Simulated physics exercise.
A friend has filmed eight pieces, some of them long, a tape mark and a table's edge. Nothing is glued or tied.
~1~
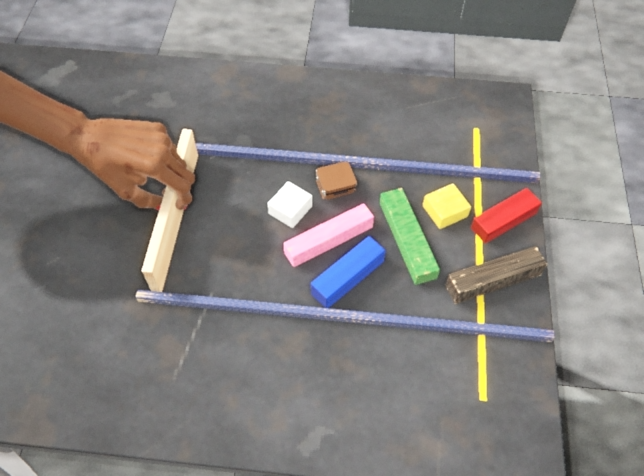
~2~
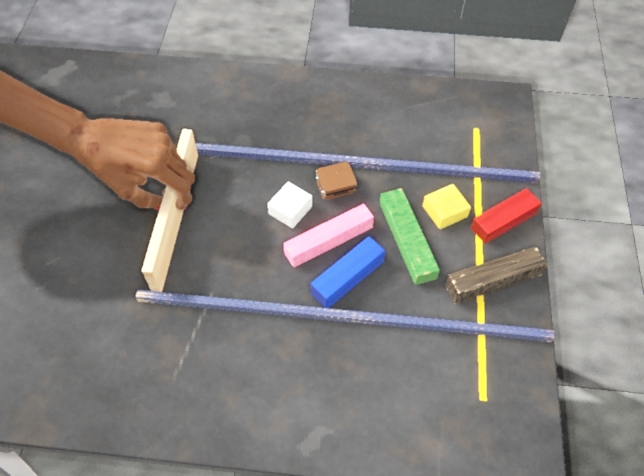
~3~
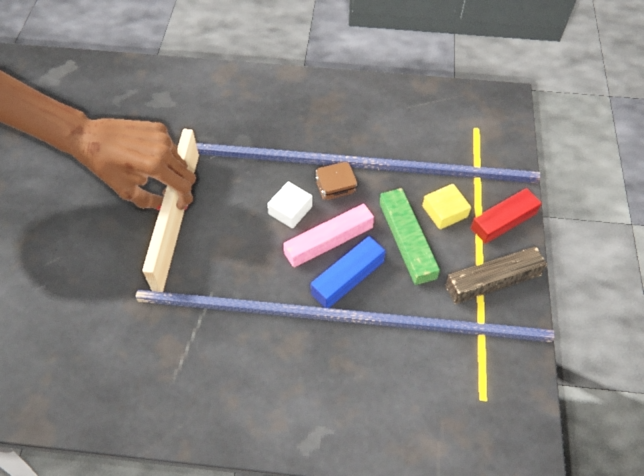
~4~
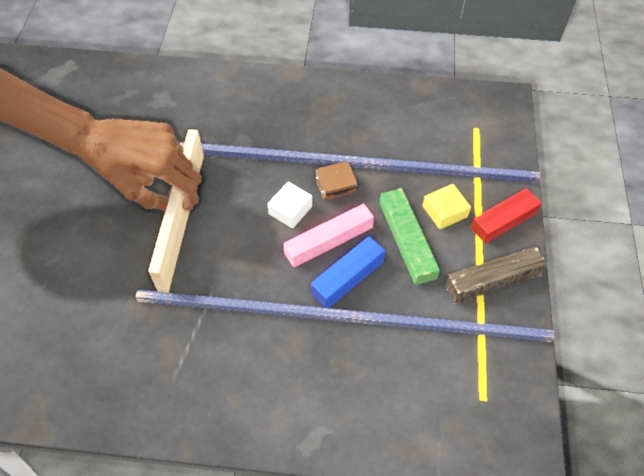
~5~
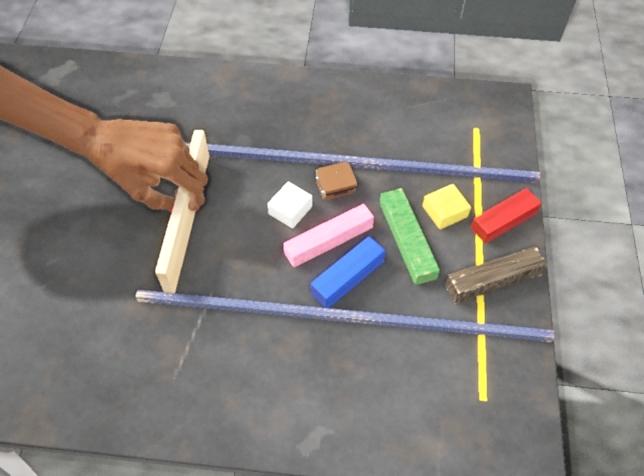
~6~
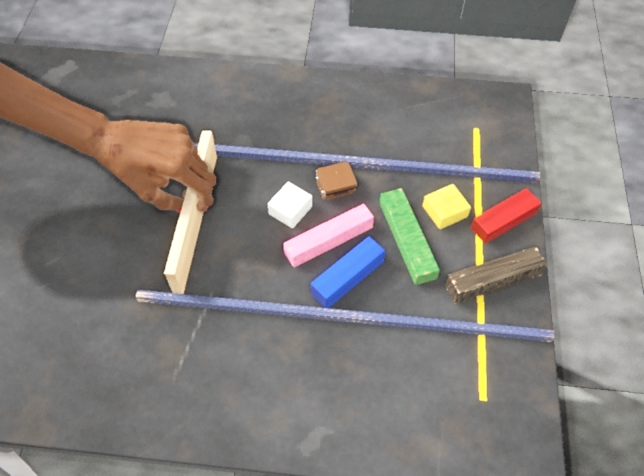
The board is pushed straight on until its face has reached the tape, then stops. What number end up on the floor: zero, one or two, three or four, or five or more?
As it turns out, the number that fall off is three or four.
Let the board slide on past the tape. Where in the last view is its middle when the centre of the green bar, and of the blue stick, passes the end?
Near (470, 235) and (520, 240).
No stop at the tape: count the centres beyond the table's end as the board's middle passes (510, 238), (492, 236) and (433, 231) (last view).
Place by place, 4, 4 and 1.
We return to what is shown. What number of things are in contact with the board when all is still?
The number is 4.
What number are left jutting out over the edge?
Overhanging: 0.
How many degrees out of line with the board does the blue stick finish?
About 30°.
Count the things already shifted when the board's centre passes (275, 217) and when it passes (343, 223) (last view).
1 and 6.
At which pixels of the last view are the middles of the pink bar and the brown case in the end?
The pink bar stops around (513, 248); the brown case around (494, 188).
Soon after, none off yet; red stick at rest near (506, 216); black bar at rest near (496, 275); yellow block at rest near (447, 206).
In the end, the number that fall off is three or four; gone, green bar, yellow block, black bar and red stick.
